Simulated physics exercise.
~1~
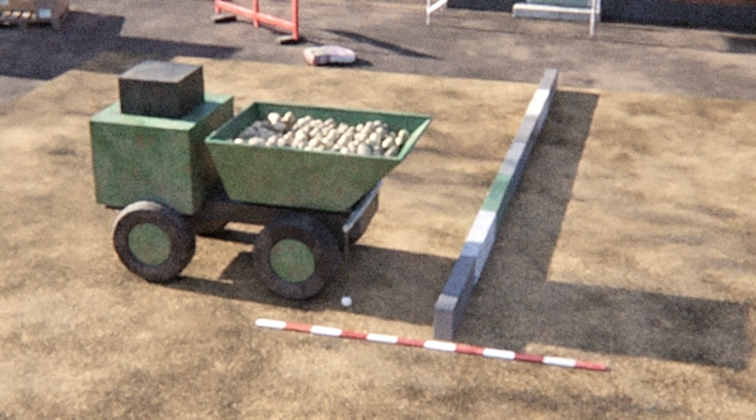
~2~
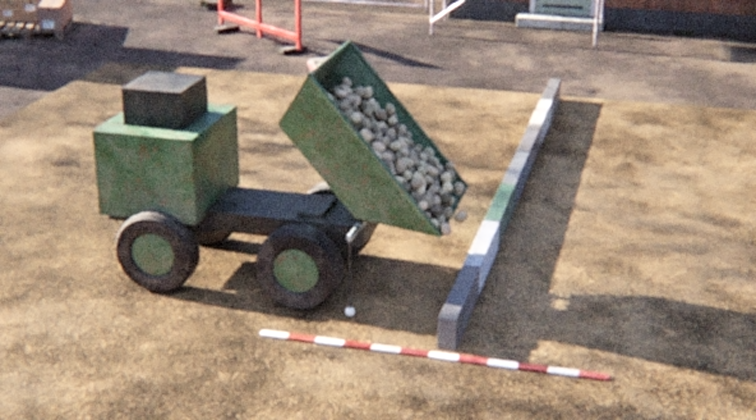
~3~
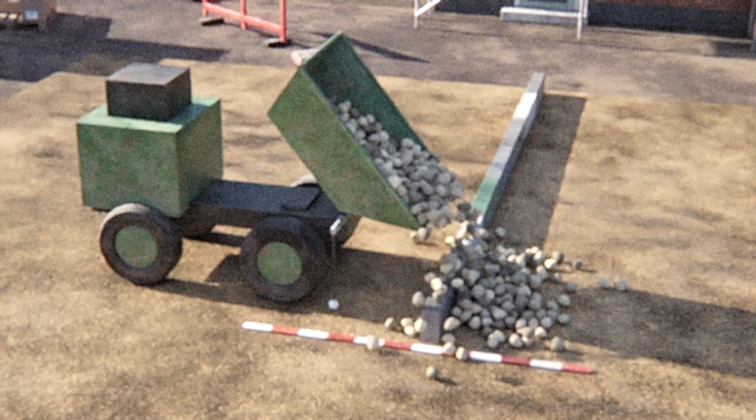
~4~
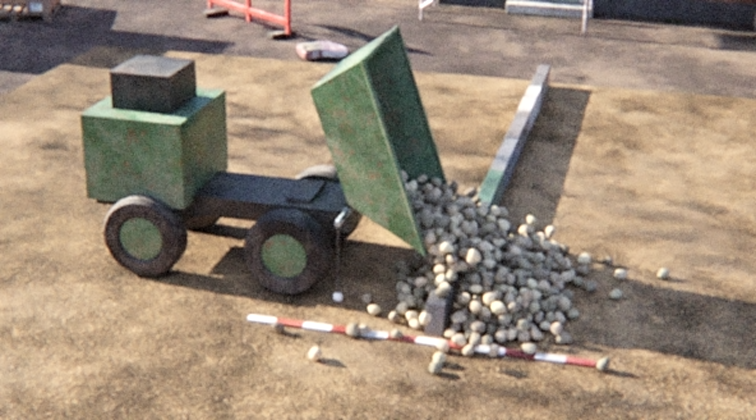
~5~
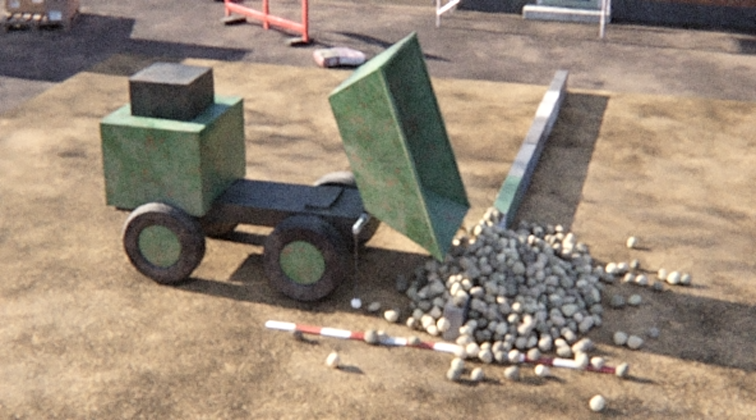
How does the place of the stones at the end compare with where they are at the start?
At the start the stones sit in the dumper's green skip, and by the end they lie on the ground lower and to the right, in a heap spread across the kerb.
